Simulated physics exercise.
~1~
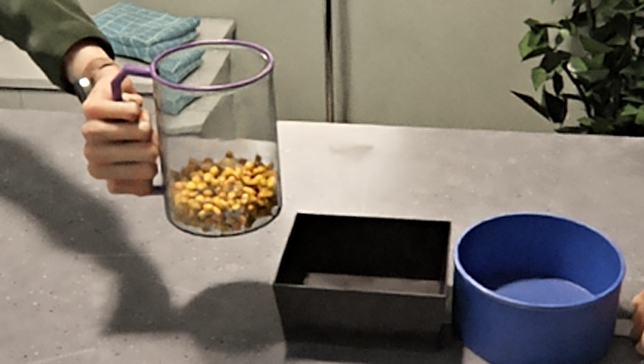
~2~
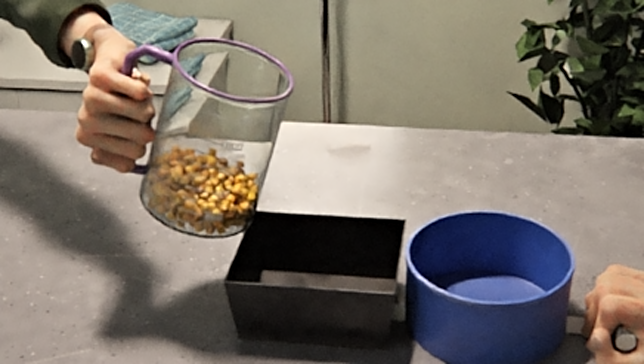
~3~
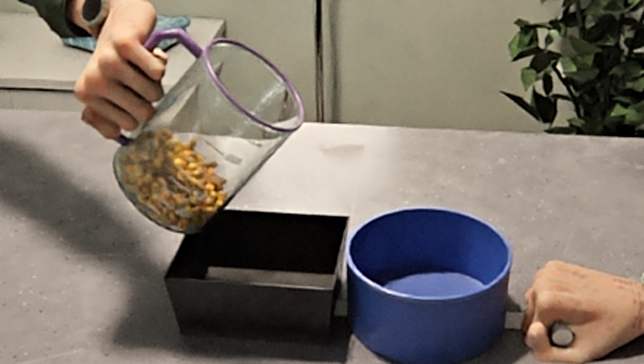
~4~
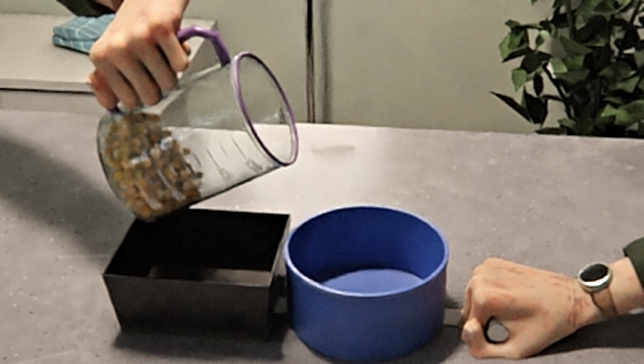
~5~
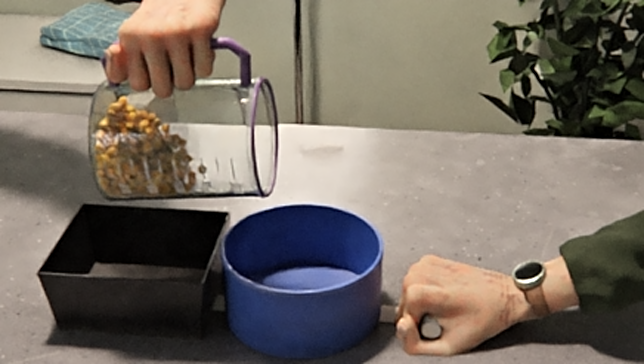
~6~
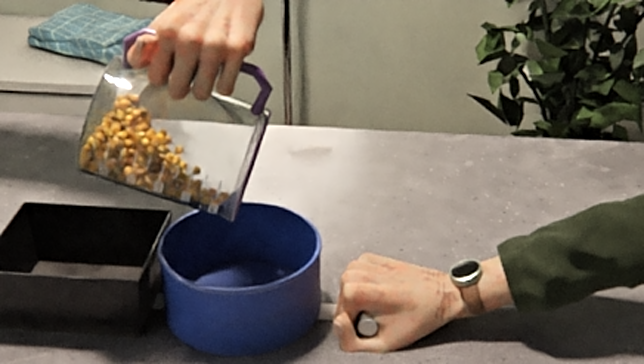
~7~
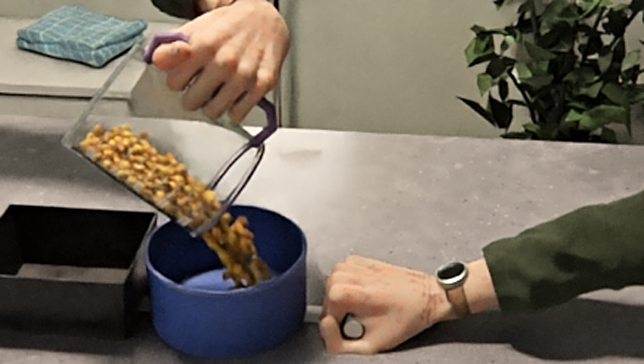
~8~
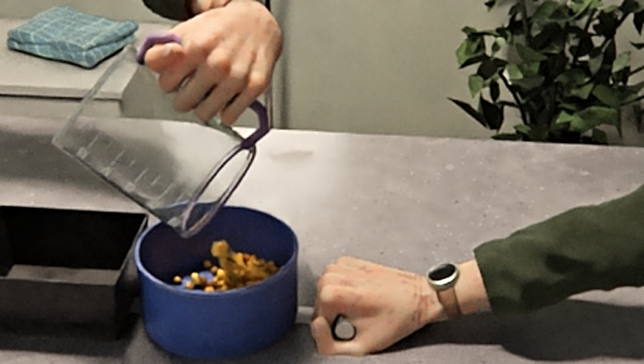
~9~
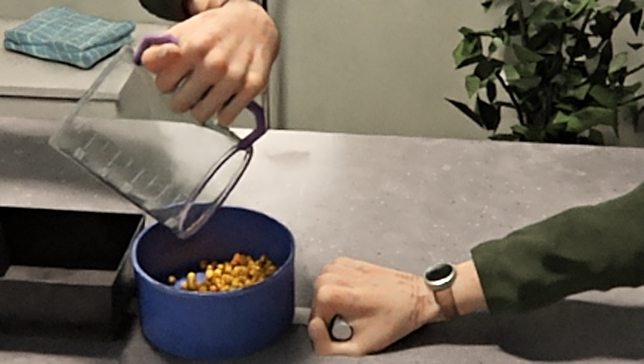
Clear jug of yellow maize kernels tipping over while a hand draws a joined black tin and blue pot left, the kernels pouring into the pot.
